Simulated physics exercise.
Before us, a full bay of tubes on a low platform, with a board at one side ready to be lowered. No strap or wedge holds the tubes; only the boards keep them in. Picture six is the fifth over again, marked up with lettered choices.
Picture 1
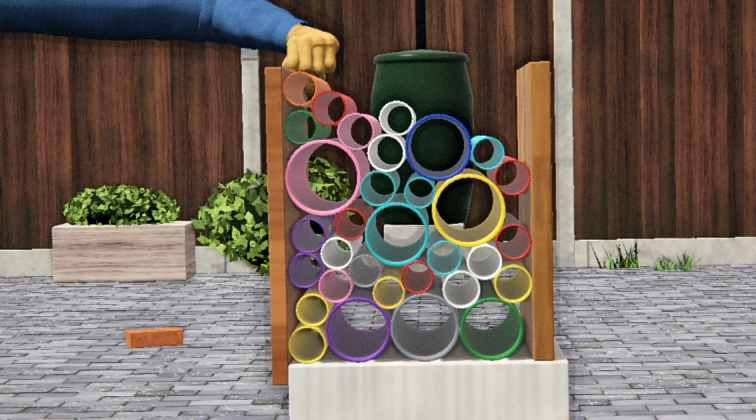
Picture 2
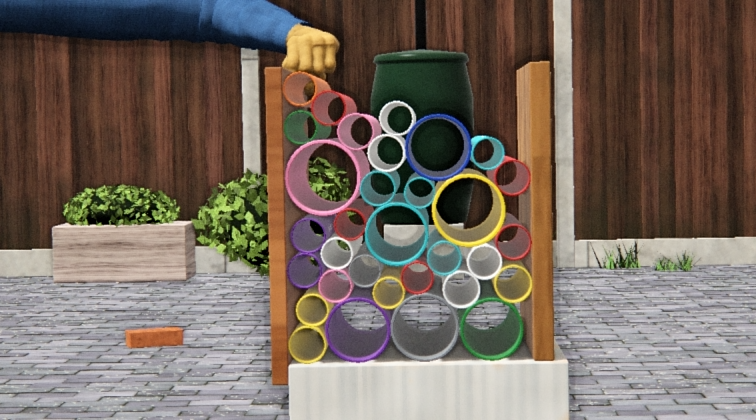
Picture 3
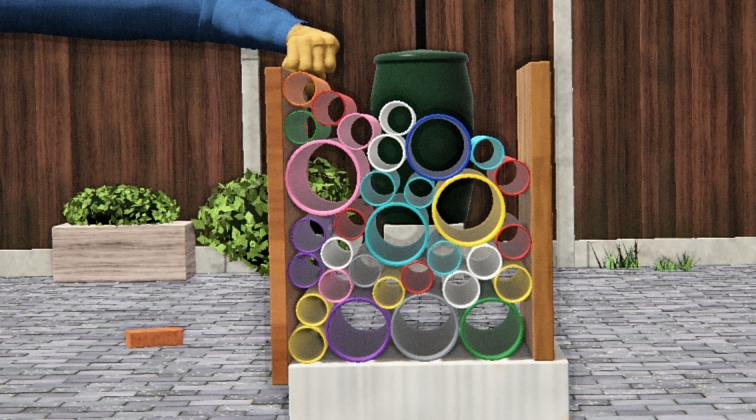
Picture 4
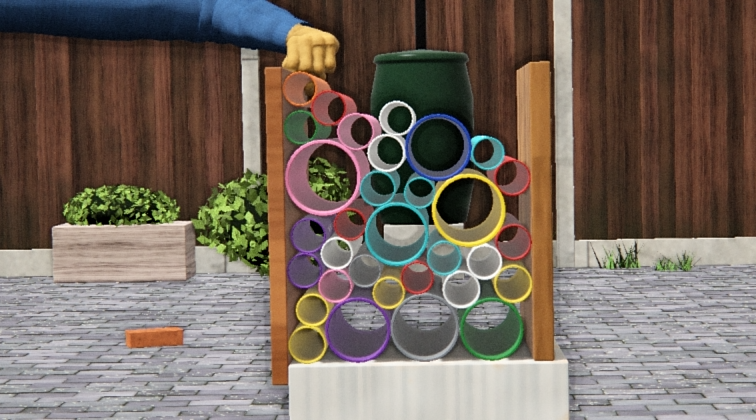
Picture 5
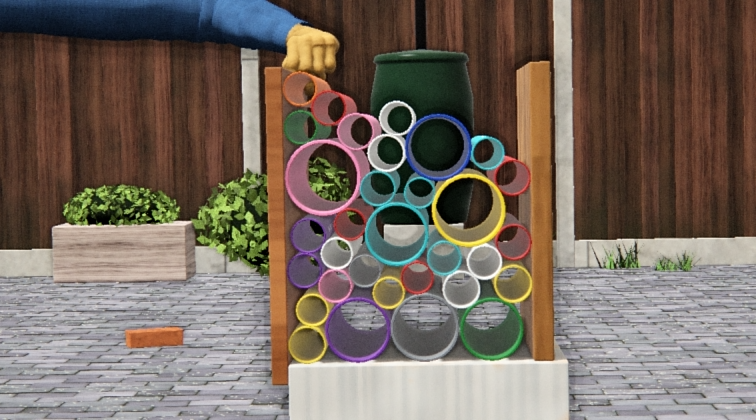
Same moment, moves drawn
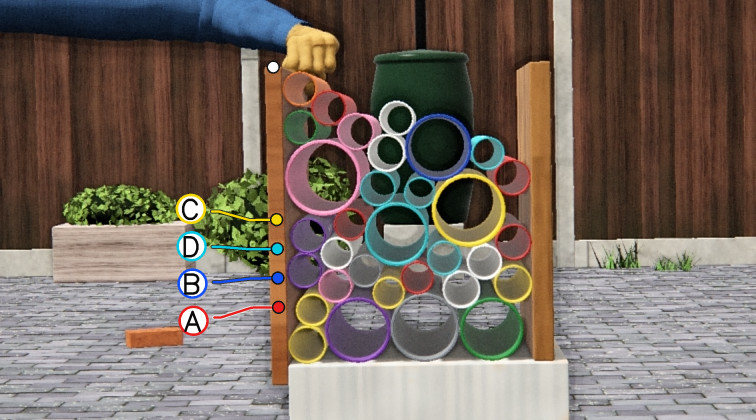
In this clip, a yellow-gloved hand at the end of a blue-sleeved arm rests atop the left wooden board beside a stack of colourful tubes on a white platform. Nothing visibly moves.
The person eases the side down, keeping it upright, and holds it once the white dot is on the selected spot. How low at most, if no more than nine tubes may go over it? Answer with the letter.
It can be let down to B.
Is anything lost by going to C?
At C: Yes.
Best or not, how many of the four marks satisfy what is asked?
Three of the four.
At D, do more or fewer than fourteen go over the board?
At D, fewer than fourteen.
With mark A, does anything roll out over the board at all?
Yes.
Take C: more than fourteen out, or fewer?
At C, fewer than fourteen.
On the marked copy, A at (278, 307); B at (278, 278); C at (276, 219); D at (277, 249); the white dot at (273, 67).
Following B. Soon after the start, top of the board (284, 159).
Later, top of the board (287, 259).
In the end, top of the board (287, 277), seven out over the board.
As for the rest, A more than nine out over the board; C three out over the board; D three out over the board.
